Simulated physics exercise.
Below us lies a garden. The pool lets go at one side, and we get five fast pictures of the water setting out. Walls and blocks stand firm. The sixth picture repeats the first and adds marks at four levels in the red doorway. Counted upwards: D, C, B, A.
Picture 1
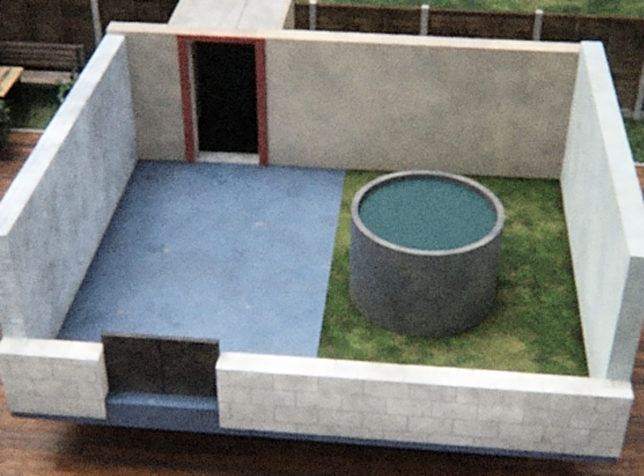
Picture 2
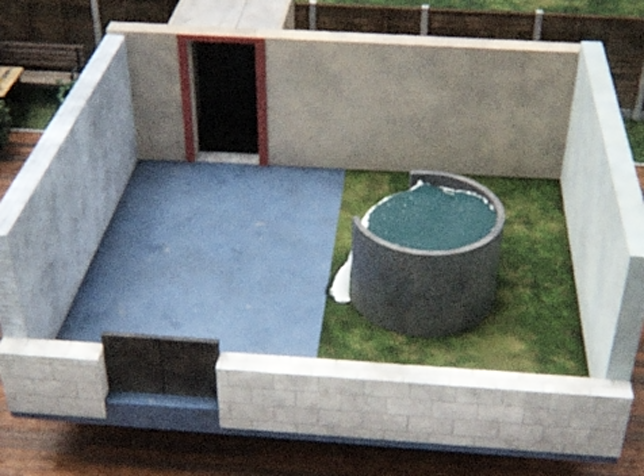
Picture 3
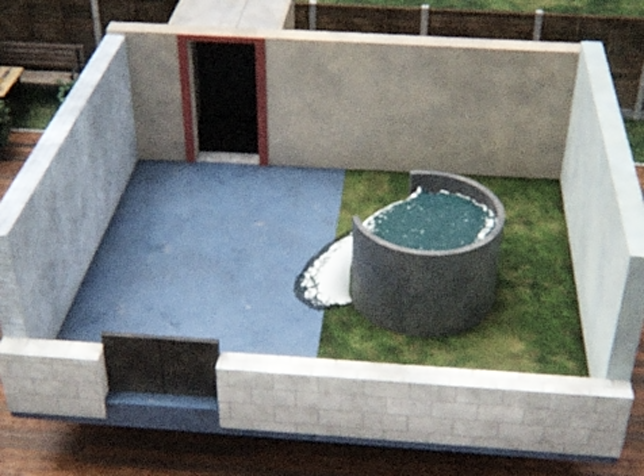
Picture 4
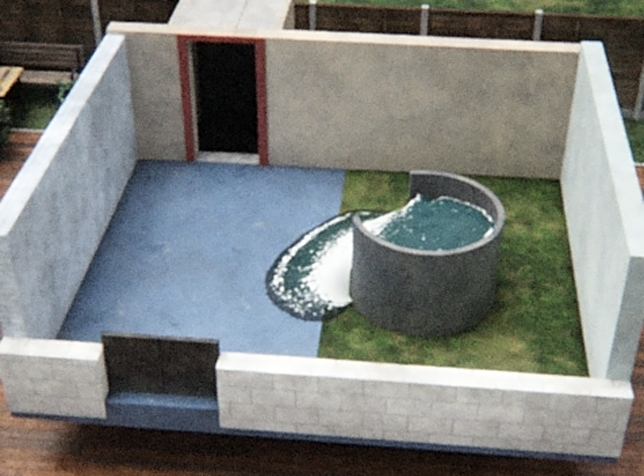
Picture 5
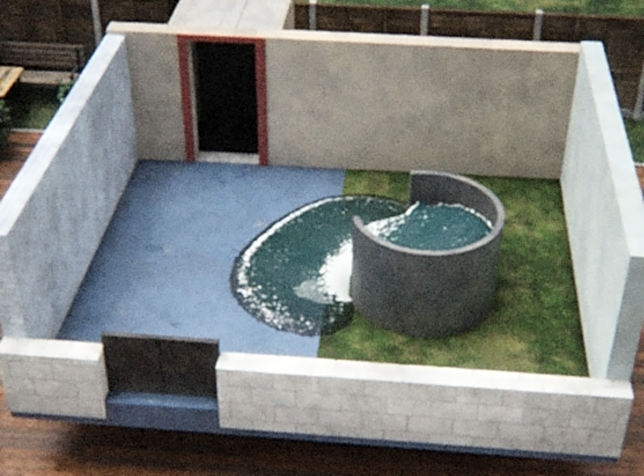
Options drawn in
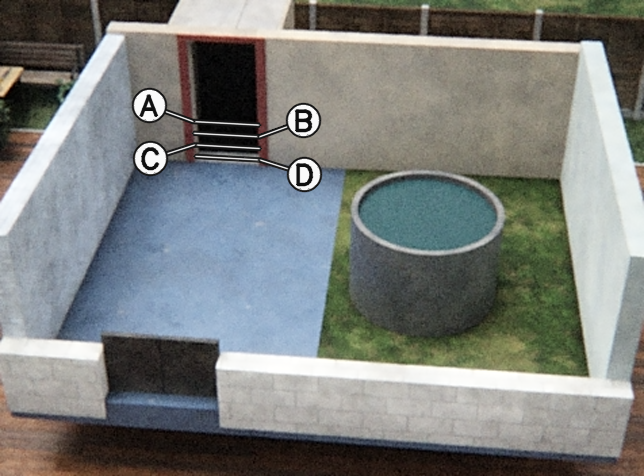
Water poured through a gap that opened in the left side of a round grey tank in a walled garden, then spread in a widening, foam-edged pool across the grass and blue paving.
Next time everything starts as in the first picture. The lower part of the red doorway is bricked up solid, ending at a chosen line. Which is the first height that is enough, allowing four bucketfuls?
I would pick mark C.
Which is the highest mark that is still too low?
Mark D.
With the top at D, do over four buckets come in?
Yes.
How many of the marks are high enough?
Three.
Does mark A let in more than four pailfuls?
No, that is safe.
On the marked copy, A at (225, 123); B at (226, 135); C at (227, 146); D at (227, 158); from the bottom up D, C, B, A.
Choosing A, nothing gets over.
Choosing B, nothing gets over.
Choosing C, a splash gets over, under a bucket.
Choosing D, about 14 bucketfuls get in.
